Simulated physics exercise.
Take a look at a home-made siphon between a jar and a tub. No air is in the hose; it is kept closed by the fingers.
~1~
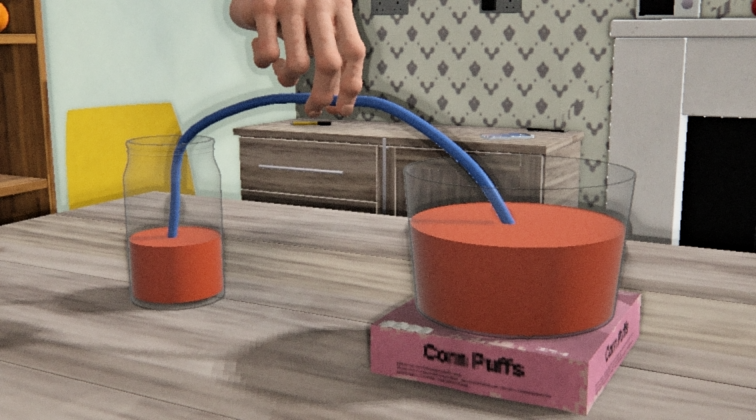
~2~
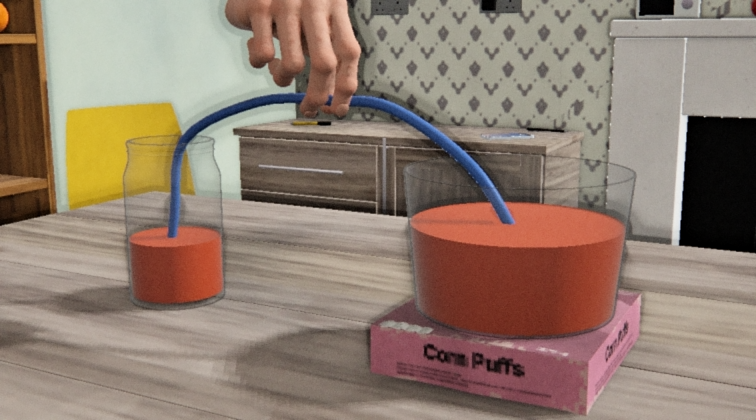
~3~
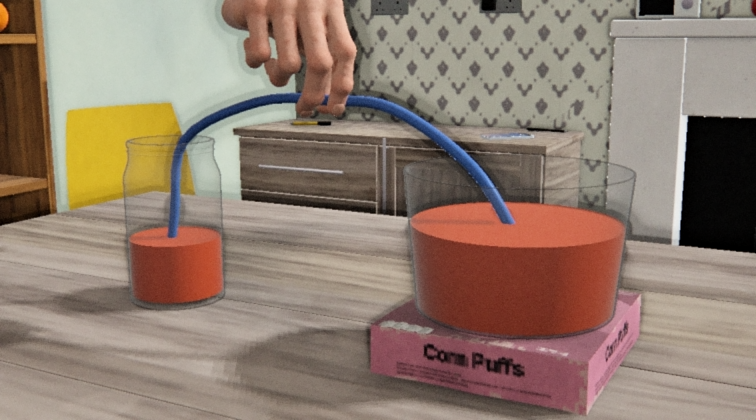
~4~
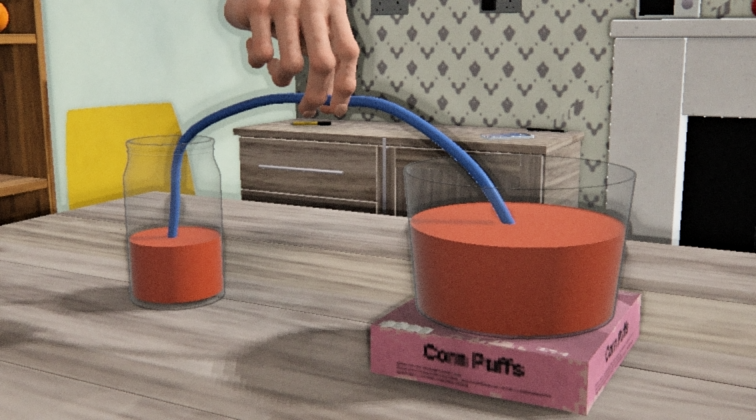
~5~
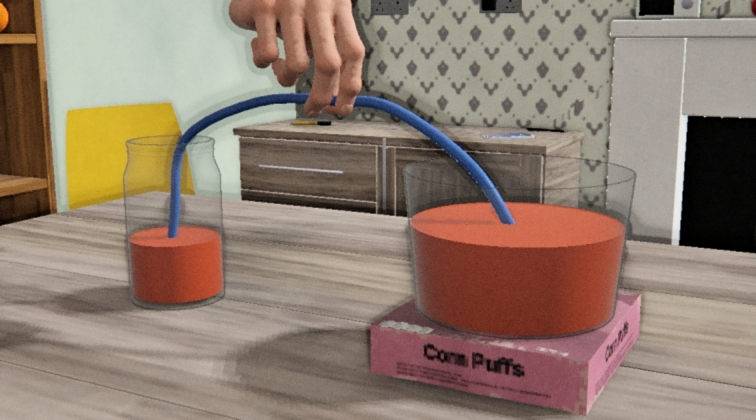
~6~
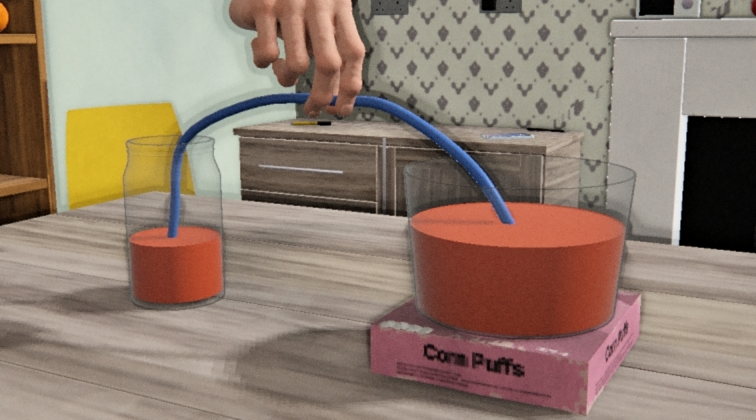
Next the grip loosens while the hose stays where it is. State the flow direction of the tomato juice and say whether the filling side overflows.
Tomato juice goes - toward the left; receiving - does not overflow.
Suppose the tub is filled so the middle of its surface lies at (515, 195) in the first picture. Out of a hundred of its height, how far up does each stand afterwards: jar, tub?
Respectively 70 and 65 percent.
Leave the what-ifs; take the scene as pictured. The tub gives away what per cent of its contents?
15 per cent, roughly.
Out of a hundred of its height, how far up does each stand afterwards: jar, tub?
They end up at about 60 and 50 percent of their heights.
Shortly, the jar is about half full; the tub is about half full.
At the finish, the jar is about two thirds full; the tub is about half full; the two surfaces are level.
